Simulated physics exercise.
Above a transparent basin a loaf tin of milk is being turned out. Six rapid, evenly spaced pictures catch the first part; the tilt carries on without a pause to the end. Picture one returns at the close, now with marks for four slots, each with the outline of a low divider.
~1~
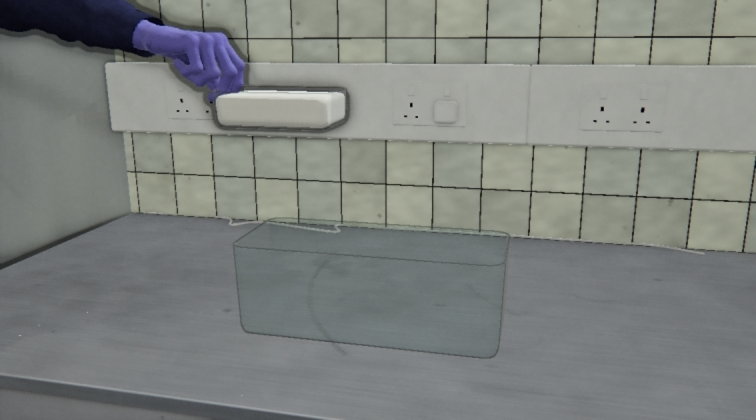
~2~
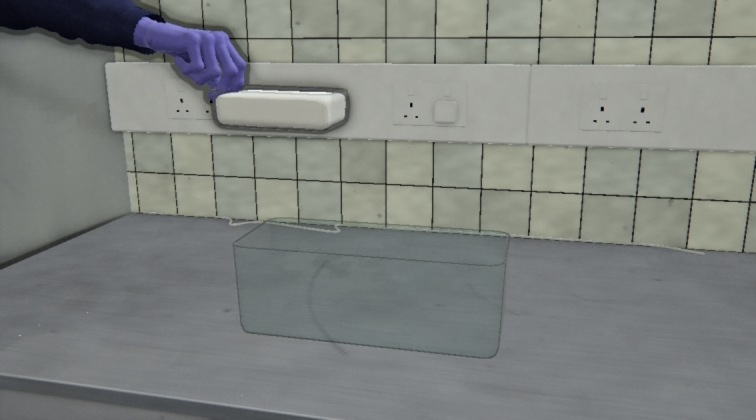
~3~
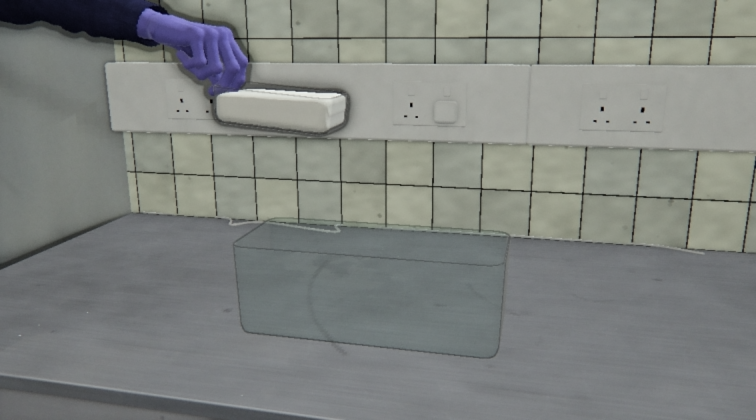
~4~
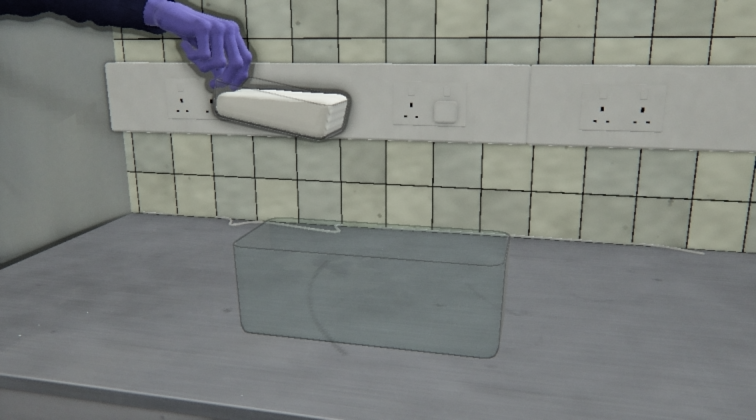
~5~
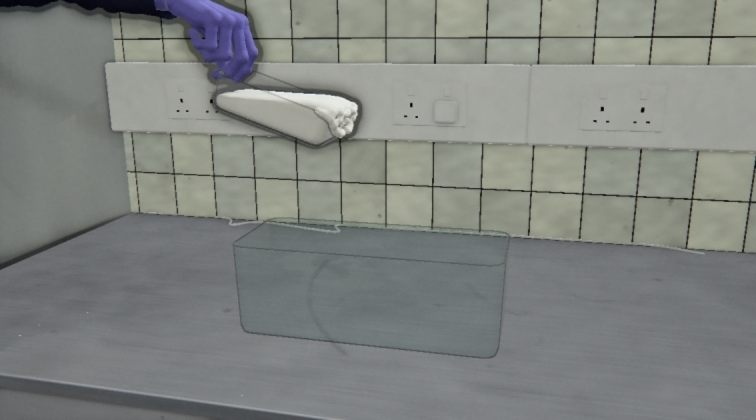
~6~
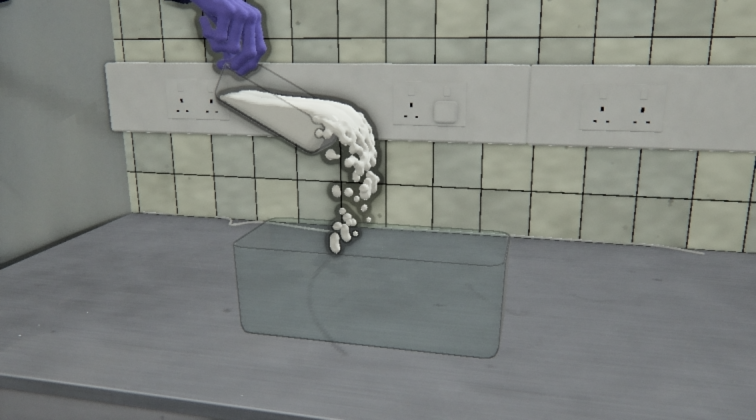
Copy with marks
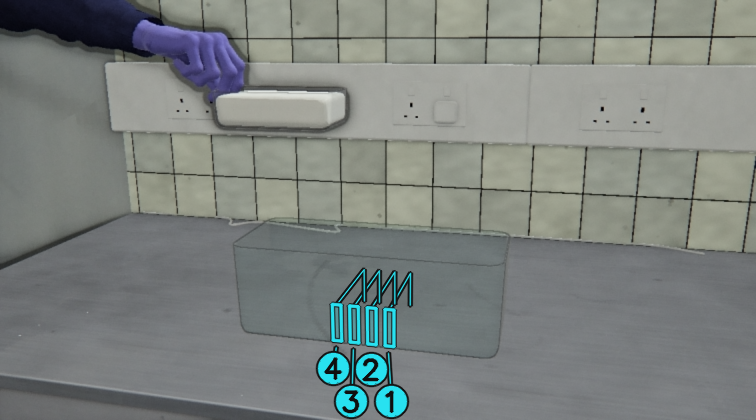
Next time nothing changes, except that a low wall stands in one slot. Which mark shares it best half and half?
It is 1.
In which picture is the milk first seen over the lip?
Picture 4.
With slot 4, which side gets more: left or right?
More ends on the right.
On the marked copy, 1 at (388, 353); 2 at (370, 351); 3 at (353, 349); 4 at (336, 347).
With 1, about 45 % ends left of the wall and 49 % right of it; 6 % is lost outside.
With 2, about 29 % ends left of the wall and 66 % right of it; 5 % is lost outside.
With 3, about 22 % ends left of the wall and 72 % right of it; 6 % is lost outside.
With 4, about 18 % ends left of the wall and 76 % right of it; 6 % is lost outside.
